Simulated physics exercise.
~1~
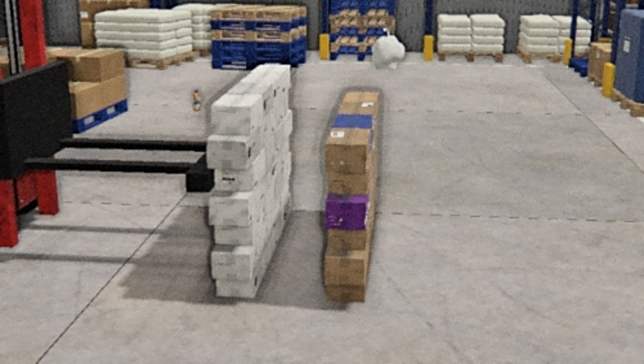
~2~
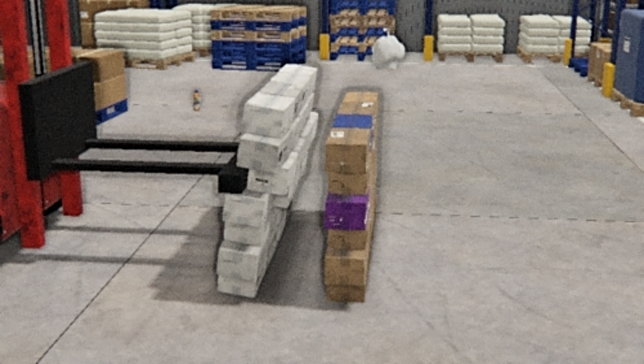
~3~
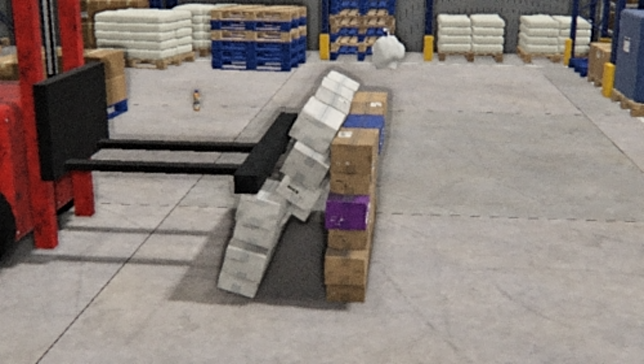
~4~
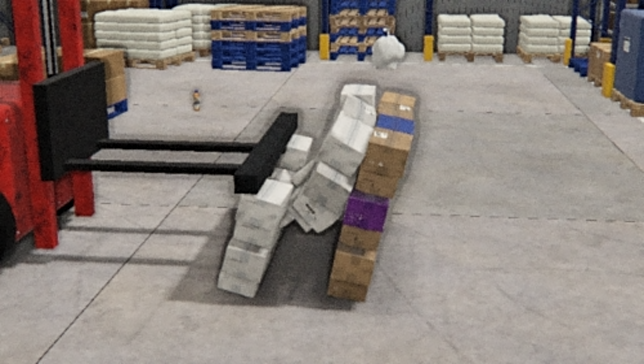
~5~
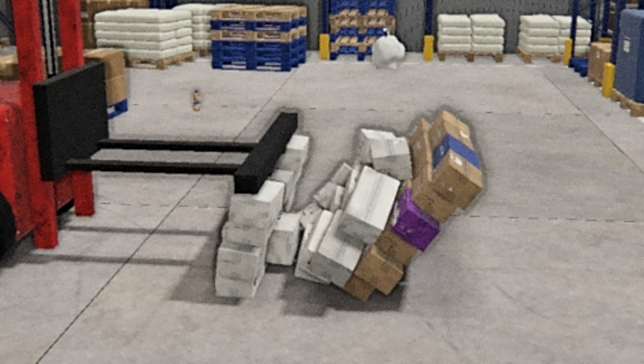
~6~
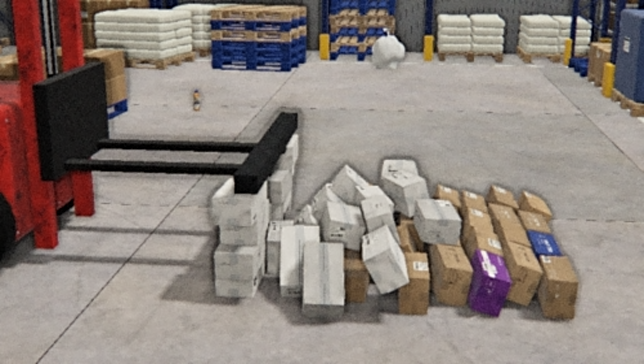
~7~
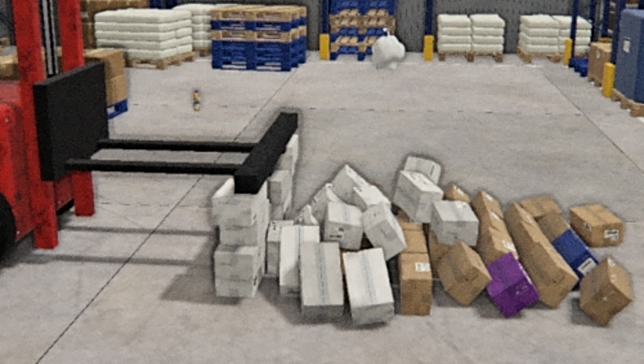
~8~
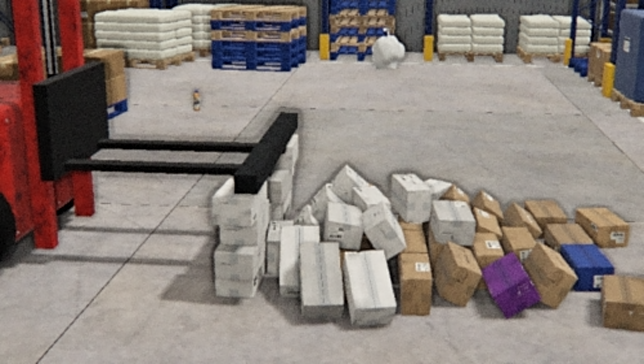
A red forklift stands at the left of a concrete warehouse floor, seen from a raised viewpoint, holding a black beam across its forks. Before it rise a wall of white parcels and, across a narrow aisle, a wall of brown ones with one blue and one purple. The forklift drives right and the beam pushes the white wall until it leans and its upper part strikes the brown wall. The truck stops while the brown wall tips right and collapses. Parcels tumble across the floor, the blue one rolling upside down, while a low white stack remains beside the beam.
